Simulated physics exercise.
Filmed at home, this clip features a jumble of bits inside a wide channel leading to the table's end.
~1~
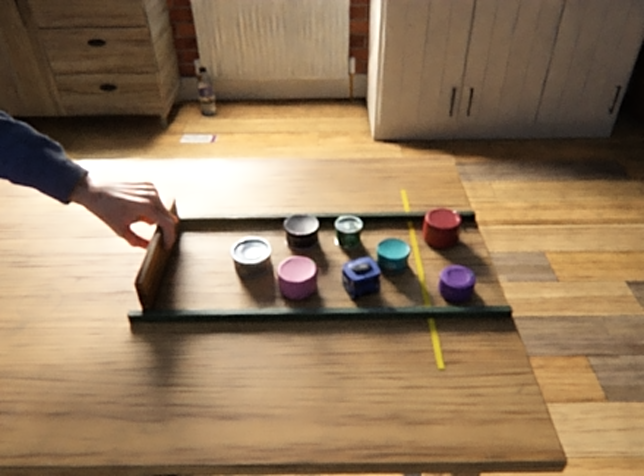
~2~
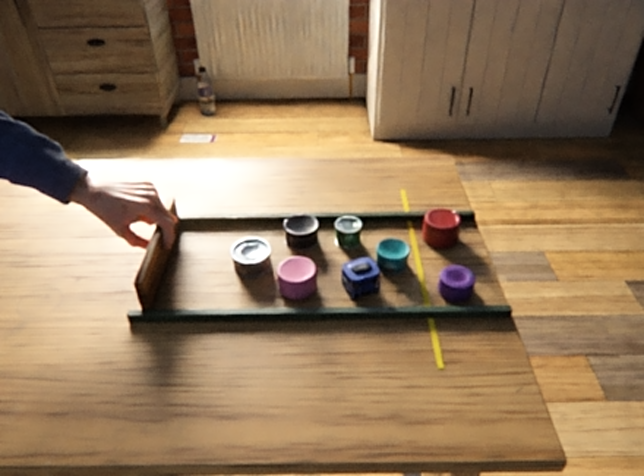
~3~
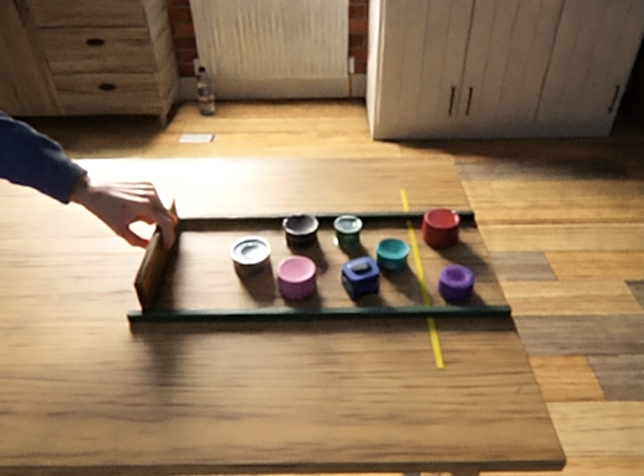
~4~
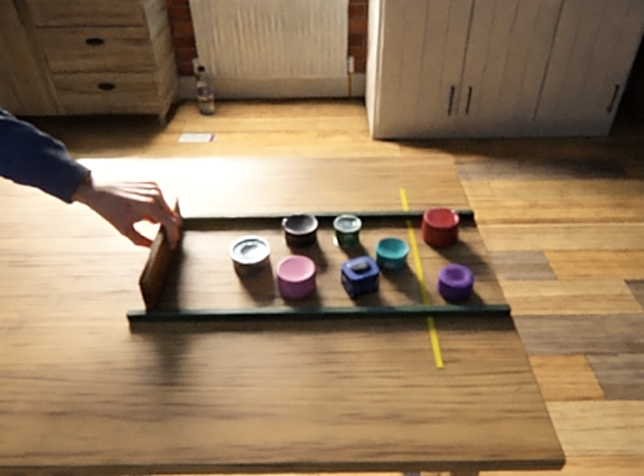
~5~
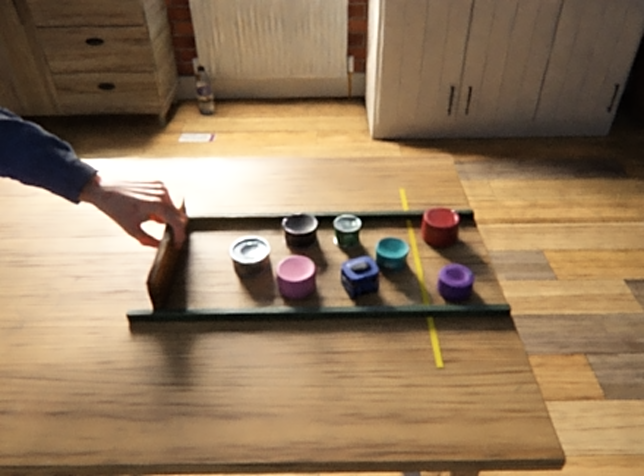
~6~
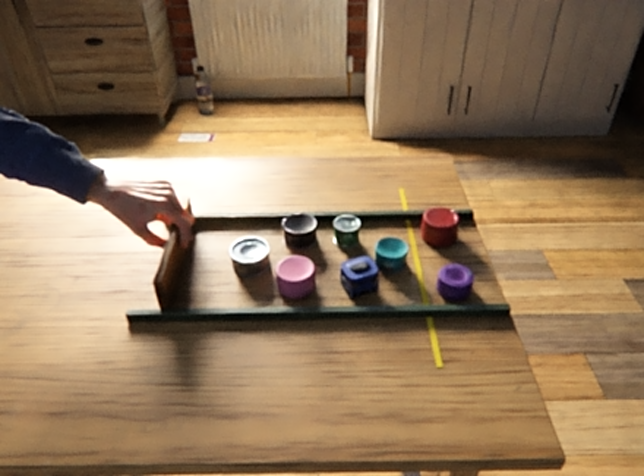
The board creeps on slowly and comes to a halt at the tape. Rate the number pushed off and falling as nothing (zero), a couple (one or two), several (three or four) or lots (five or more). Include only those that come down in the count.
It is a couple.
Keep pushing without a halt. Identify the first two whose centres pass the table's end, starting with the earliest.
Order: Purple lid, red lid.
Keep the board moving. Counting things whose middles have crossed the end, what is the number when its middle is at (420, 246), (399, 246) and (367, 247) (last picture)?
Taking the three positions in turn, the counts come to 2, 0 and 0.
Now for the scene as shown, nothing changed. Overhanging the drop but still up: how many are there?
0 of them.
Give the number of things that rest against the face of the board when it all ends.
3.
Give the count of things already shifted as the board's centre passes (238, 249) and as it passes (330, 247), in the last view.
The count reaches 1 first and 5 second.
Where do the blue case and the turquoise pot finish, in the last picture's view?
Roughly (479, 280) for the first and roughly (473, 258) for the second.
A little later, none off yet; red lid at rest near (440, 227); purple lid at rest near (455, 282); turquoise pot at rest near (391, 256).
Next, none off yet; red lid shifted a little near (452, 226); purple lid shifted a little near (472, 284); turquoise pot shifted about its own width near (435, 257).
When it is over, the number that fall off is one or two; down, purple lid and red lid.
